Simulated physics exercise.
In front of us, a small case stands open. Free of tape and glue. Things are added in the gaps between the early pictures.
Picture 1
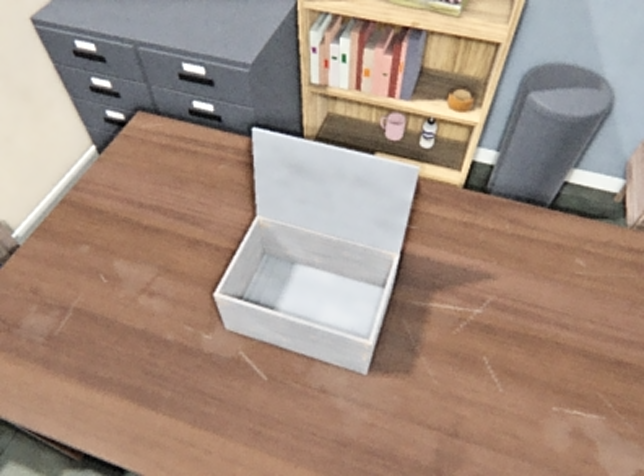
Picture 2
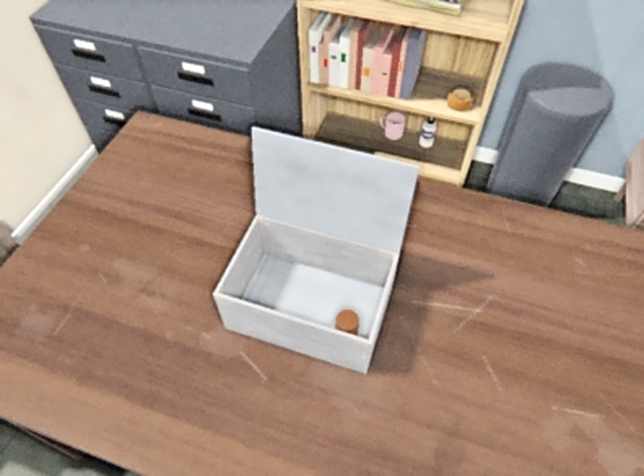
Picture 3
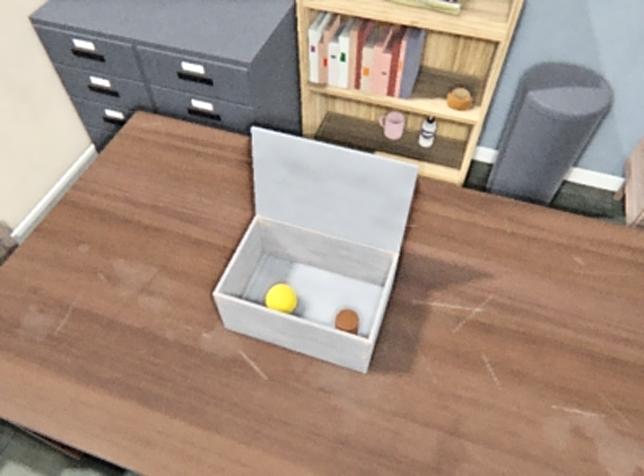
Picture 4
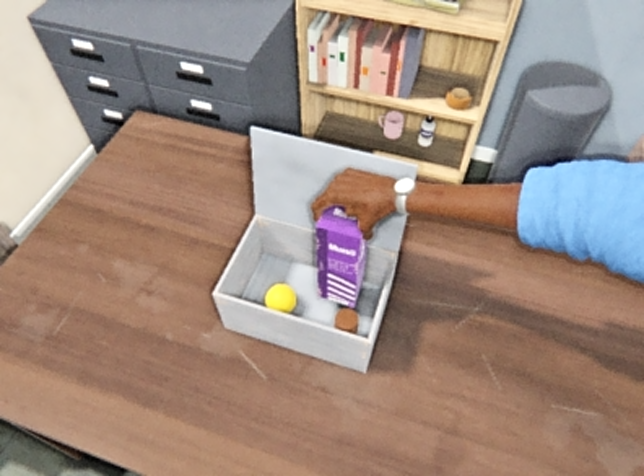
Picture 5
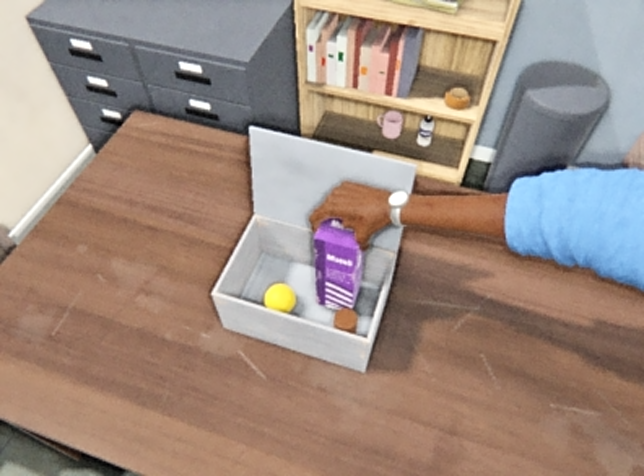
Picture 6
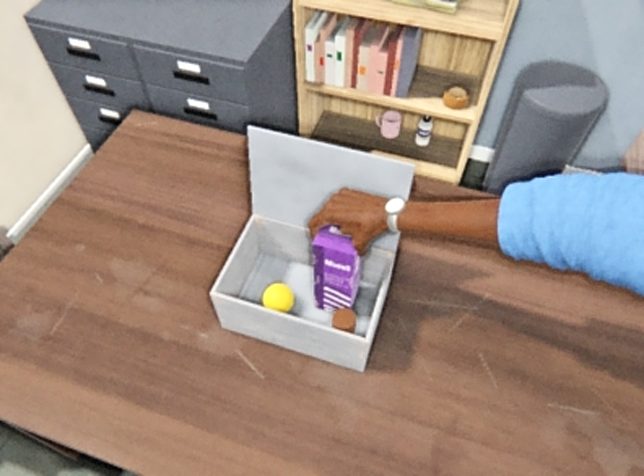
A hand in a blue sleeve lowered a purple carton slightly into an open white box on a wooden table, after a small brown item and then a yellow ball had appeared inside.
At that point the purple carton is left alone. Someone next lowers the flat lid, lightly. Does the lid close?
Fails to shut.
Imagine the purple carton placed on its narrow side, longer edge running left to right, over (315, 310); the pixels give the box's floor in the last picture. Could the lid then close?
After that, the lid lies down snugly.
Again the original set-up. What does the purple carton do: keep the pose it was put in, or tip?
Looking at the last picture, the purple carton sits at an angle.
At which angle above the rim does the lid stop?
I'd say roughly 25 degrees above the rim.
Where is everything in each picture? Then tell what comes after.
The last thing is not in view yet, in the first frame.
The last thing is not in view yet, in the second frame.
The last thing is not in view yet, in the third frame.
On its way; purple carton (342, 258), in the fourth frame.
On its way; purple carton (339, 267), in the fifth frame.
In place under the hand; purple carton (337, 272), in the sixth frame.
Then, 1.20 s past the last view, lid starting down.
Then, 1.80 s past the last view, lid 59° above the rim; purple carton rocked 6° from its first pose near (336, 276).
Then, 2.20 s past the last view, lid 37° above the rim; purple carton rocked 27° from its first pose near (329, 293); brown shaker rocked 6° from its first pose.
Then, 2.60 s past the last view, lid 27° above the rim; purple carton rocked 45° from its first pose near (335, 295); brown shaker rocked 10° from its first pose.
Finally, lid 27° above the rim; down or leaning hard in the box, purple carton; left askew, brown shaker; yellow lemon still in place. Final places as the last picture's camera would see them, purple carton near (335, 295).
